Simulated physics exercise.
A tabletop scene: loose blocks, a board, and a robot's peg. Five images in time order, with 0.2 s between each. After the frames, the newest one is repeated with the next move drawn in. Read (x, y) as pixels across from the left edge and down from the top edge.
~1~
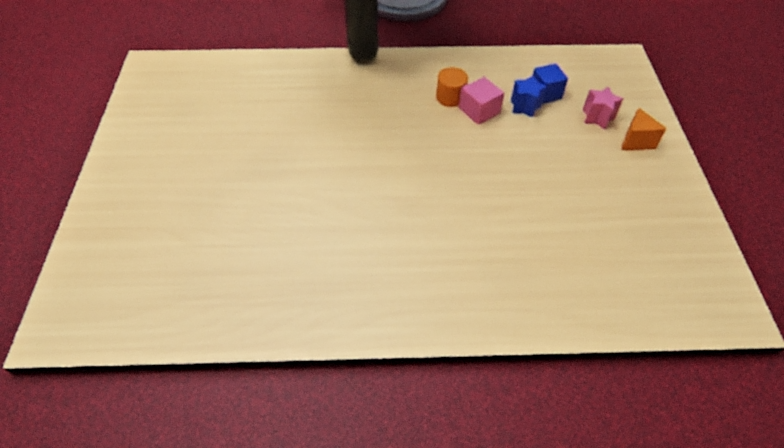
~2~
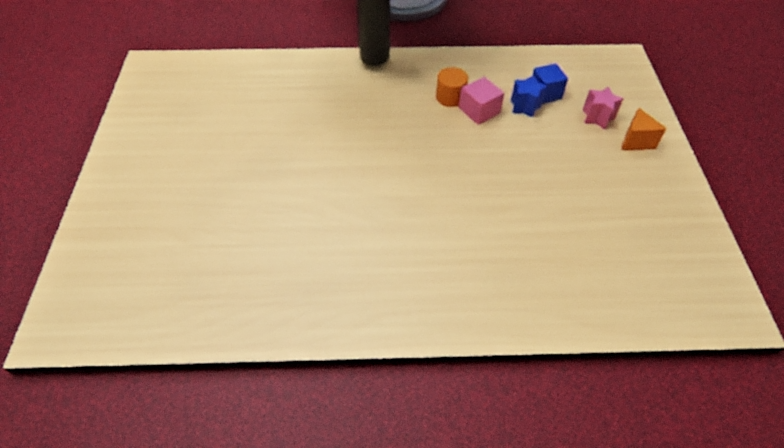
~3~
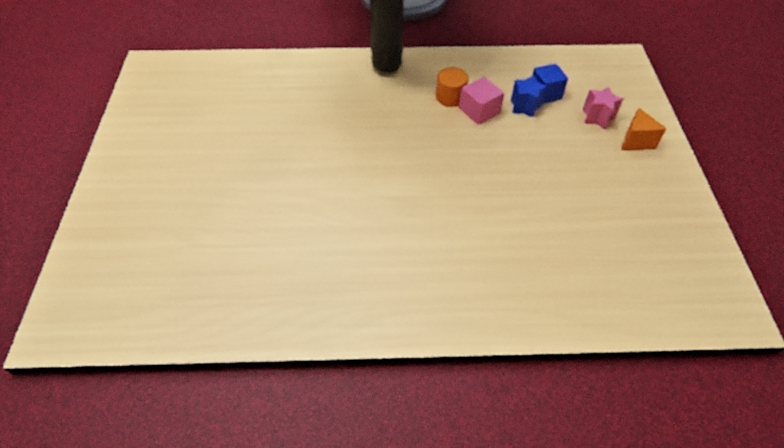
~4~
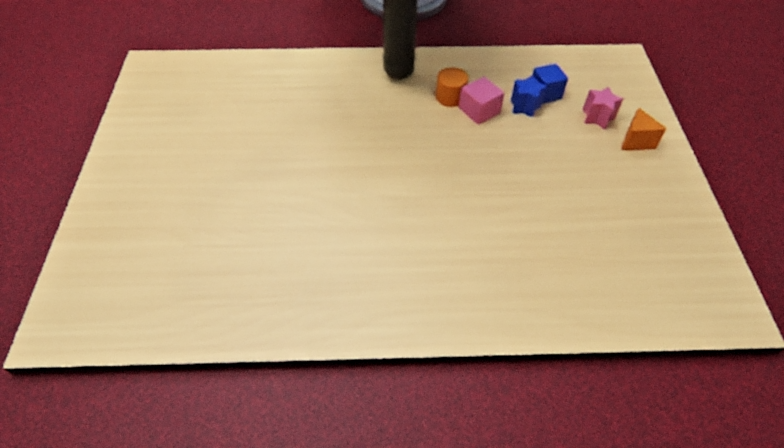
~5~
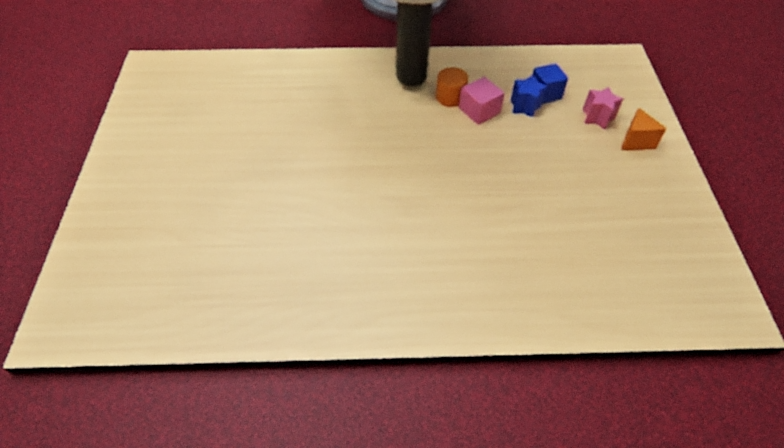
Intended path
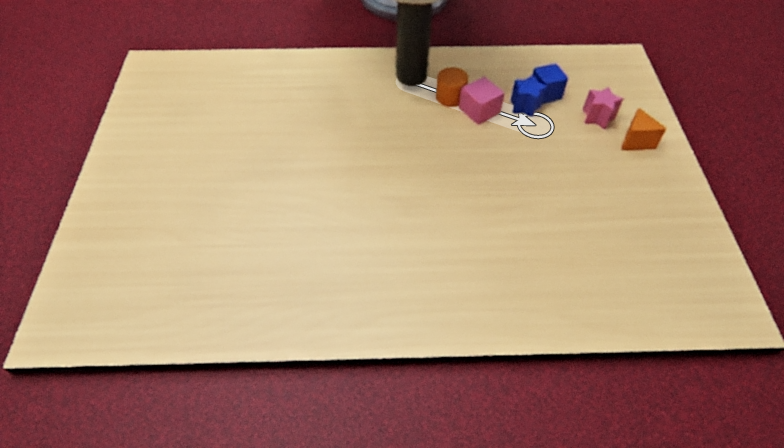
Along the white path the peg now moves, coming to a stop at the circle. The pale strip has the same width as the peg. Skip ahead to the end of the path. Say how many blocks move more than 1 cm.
My best guess is that three blocks or more move over 1 cm.
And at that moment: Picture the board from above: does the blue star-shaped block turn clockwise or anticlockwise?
From the top: Counterclockwise.
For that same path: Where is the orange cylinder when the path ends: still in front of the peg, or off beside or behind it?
It stays ahead.
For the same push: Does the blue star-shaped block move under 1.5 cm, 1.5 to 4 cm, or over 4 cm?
Ends 1.5 to 4 cm away.
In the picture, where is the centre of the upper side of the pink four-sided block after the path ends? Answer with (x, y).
I predict (578, 149).
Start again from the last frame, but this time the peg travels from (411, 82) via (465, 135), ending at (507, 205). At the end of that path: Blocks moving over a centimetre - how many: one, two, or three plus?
I'd say two blocks get shifted by more than about 1 cm.
Path on the board, from (411, 82) to (536, 125).
The first path, step by step. One third of the way, peg at (452, 91); orange cylinder at (480, 90); pink four-sided block at (509, 102), turned 25° anticlockwise.
Two thirds of the way, peg at (494, 105); orange cylinder at (522, 107); pink four-sided block at (548, 124), turned 15° anticlockwise.
At the end, peg at (537, 120); orange cylinder at (562, 126); pink four-sided block at (578, 149), turned 15° clockwise; blue star-shaped block at (557, 89), turned 50° anticlockwise; blue four-sided block at (555, 71), turned 20° anticlockwise.
